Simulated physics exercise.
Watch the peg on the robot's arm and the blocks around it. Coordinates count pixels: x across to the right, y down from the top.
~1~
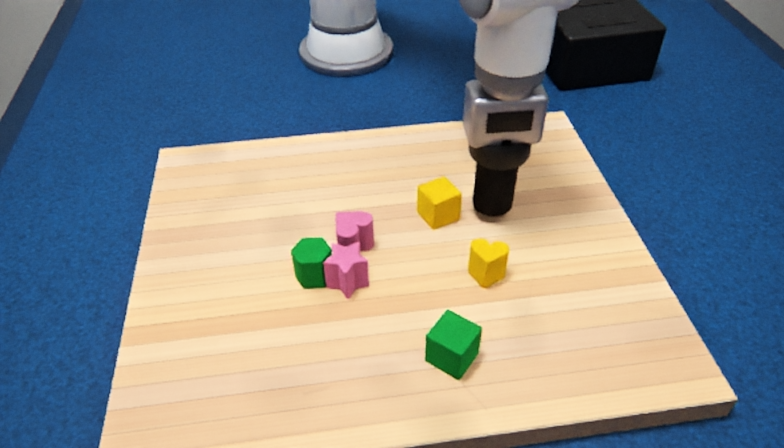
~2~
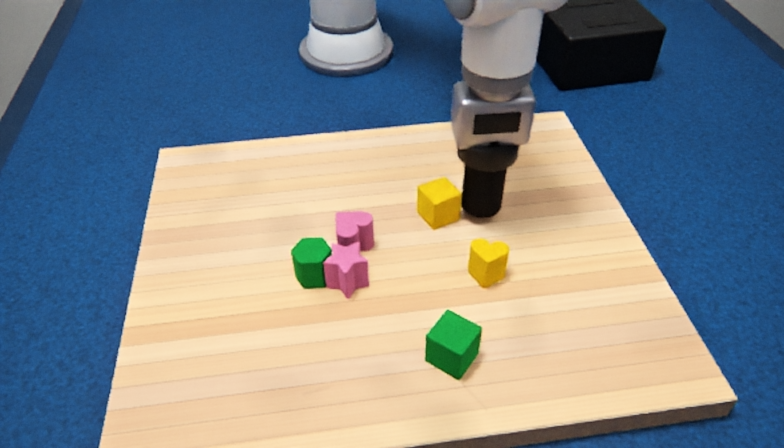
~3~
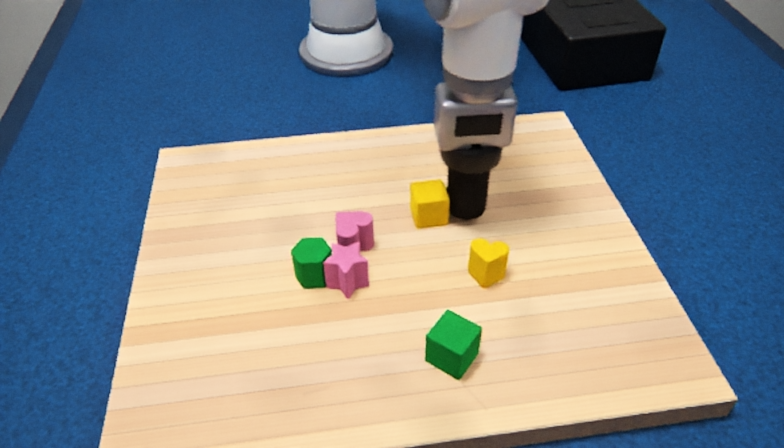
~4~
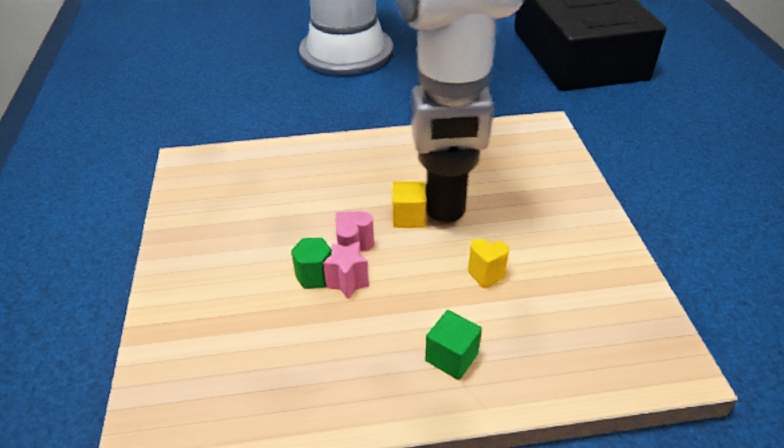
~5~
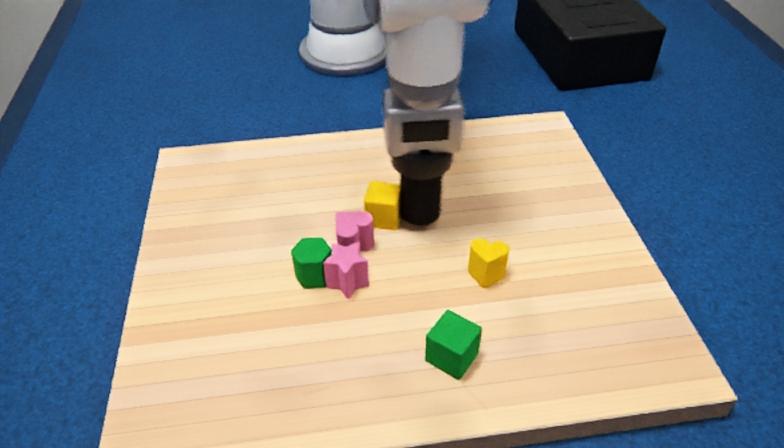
A robot arm with a black peg moved left across a wooden board, met the yellow cube and pushed it left toward the pink heart block, while the other blocks stayed still.
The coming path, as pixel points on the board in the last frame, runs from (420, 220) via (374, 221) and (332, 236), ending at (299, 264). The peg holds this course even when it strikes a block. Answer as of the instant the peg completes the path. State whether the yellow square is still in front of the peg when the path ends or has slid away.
That block drops off.
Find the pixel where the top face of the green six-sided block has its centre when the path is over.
Somewhere near (305, 266).
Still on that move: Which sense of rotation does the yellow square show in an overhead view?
Watching from overhead, you'd notice the yellow square rotating clockwise.
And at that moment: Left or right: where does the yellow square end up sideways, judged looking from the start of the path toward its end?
It is displaced to the right.
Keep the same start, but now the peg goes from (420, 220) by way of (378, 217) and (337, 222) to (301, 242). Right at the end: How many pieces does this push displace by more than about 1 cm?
That makes 1 block.
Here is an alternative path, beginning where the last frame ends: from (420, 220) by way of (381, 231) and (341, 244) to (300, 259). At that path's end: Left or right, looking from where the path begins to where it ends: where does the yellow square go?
Shifts right.
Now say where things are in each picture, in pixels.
In the first frame, lower end of the peg at (492, 203), tops of blocks, green six-sided block at (311, 249), pink star-shaped block at (346, 255), pink heart block at (352, 221), yellow square at (440, 189).
In the second frame, peg at (481, 205), blocks as before.
In the third frame, peg at (466, 206), yellow square at (430, 190).
In the fourth frame, peg at (445, 209), yellow square at (409, 191).
In the fifth frame, peg at (420, 212), green six-sided block at (311, 249), pink star-shaped block at (346, 255), pink heart block at (352, 221), yellow square at (383, 192).
On the path given first. One third of the way, peg at (373, 214); yellow square at (335, 193).
Two thirds of the way, peg at (331, 228); pink star-shaped block at (347, 260); pink heart block at (343, 233), turned 20° anticlockwise; yellow square at (302, 194), turned 25° clockwise.
At the end, peg at (297, 256); green six-sided block at (305, 266), turned 25° anticlockwise; pink star-shaped block at (349, 264); pink heart block at (344, 238), turned 40° anticlockwise; yellow square at (301, 194), turned 30° clockwise.
